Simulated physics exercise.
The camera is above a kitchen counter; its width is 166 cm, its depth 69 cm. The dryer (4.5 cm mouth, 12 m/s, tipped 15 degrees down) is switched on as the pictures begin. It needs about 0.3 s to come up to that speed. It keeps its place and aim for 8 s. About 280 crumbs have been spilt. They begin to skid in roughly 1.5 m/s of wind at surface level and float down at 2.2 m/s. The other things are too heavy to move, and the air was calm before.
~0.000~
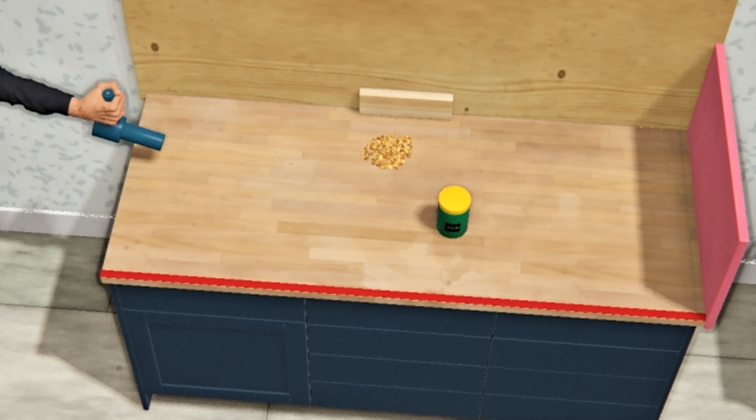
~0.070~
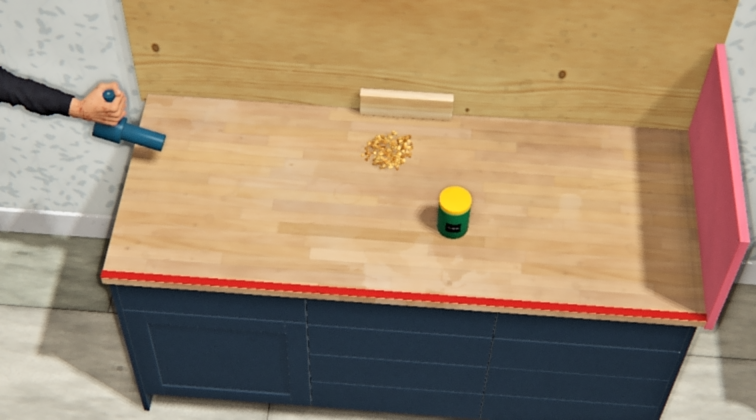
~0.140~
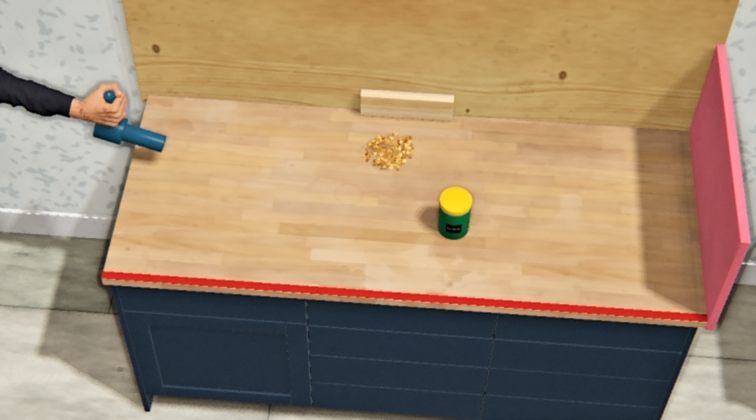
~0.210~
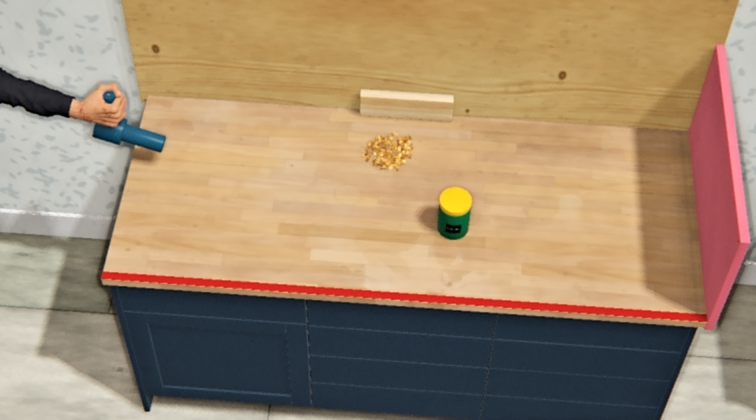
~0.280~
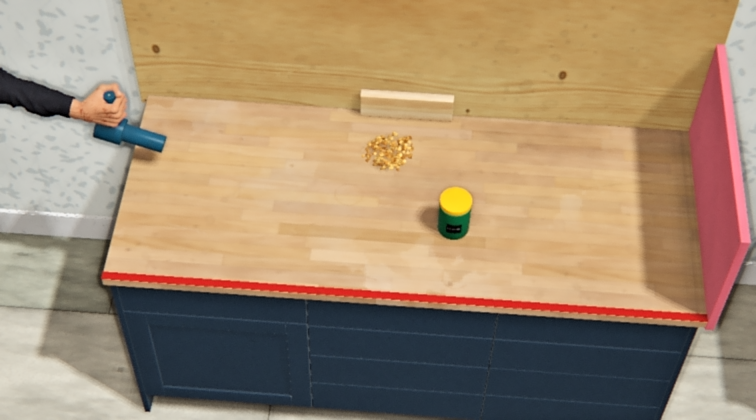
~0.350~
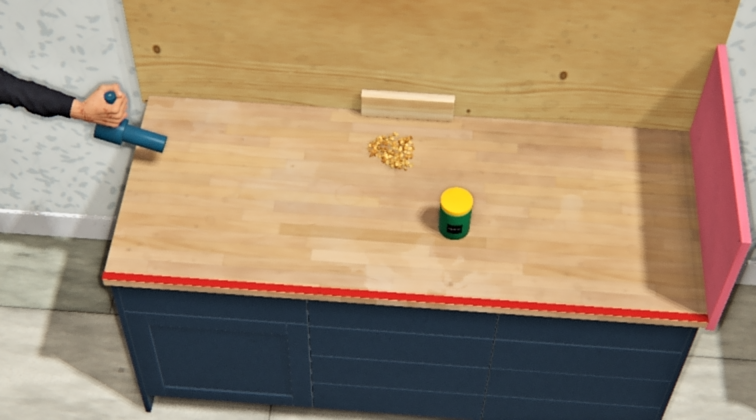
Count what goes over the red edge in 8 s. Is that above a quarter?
As for a quarter going over the red edge: No.
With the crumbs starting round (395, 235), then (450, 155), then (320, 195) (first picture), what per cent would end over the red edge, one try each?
In that order: 80 %, 0 %, 60 %.
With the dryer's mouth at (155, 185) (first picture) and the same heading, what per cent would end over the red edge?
It would be near 0 %.
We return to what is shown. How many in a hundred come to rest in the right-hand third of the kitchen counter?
Near 100 %.
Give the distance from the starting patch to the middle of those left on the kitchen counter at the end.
Roughly 80 cm.
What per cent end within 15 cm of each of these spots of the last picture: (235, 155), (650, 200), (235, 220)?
In turn about 0 %, 25 %, 0 %.
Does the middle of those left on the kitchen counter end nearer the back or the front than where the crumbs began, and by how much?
To the back, by about 10 cm.
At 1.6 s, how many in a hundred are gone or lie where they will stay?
Some 30 per cent.
After 1.6 s, 0 % are over the red edge; the middle of those still in play is near (645, 149); 32 % have settled or left.
After 2.6 s, 0 % are over the red edge; the middle of those still in play is near (653, 149); 36 % have settled or left.
After 4.4 s, 0 % are over the red edge; the middle of those still in play is near (657, 149); 47 % have settled or left.
After 8.0 s, at the end, 0 % are over the red edge; the middle of those still in play is near (657, 149).
